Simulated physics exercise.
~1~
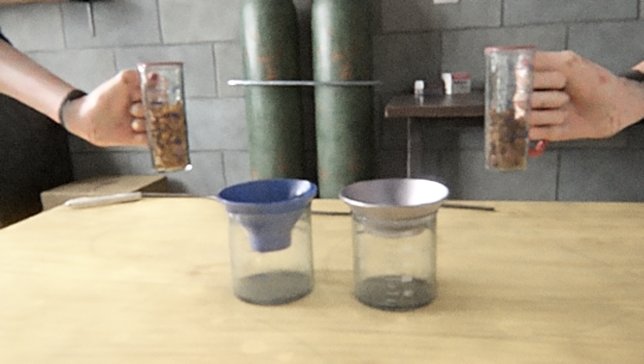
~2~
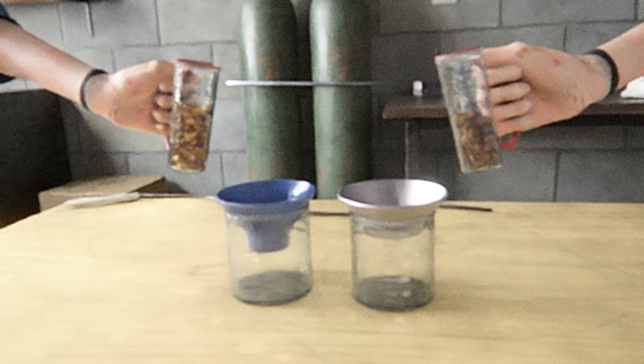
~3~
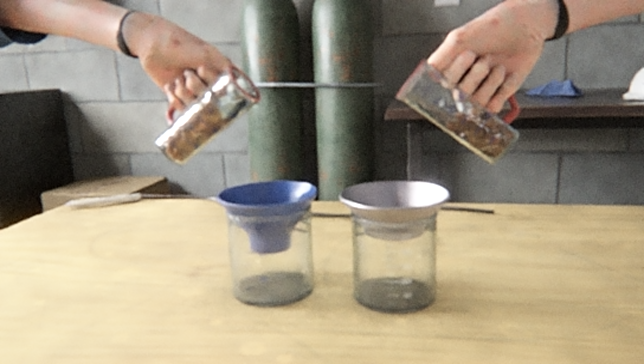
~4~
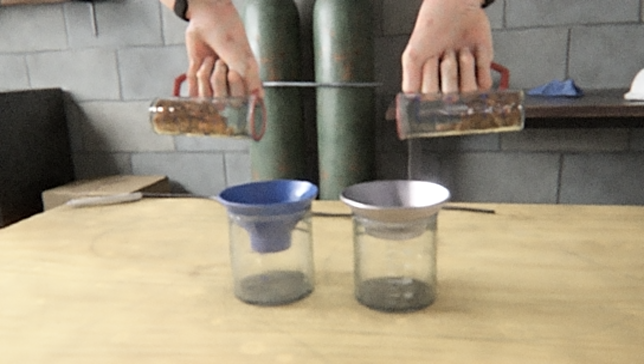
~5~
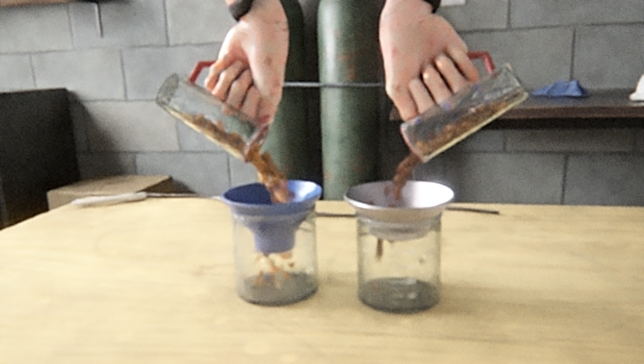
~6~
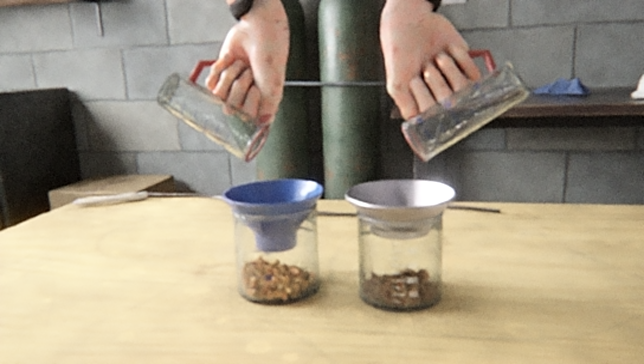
Two hands tip cups of brown pieces into blue and grey funnels, filling the jars below partway.
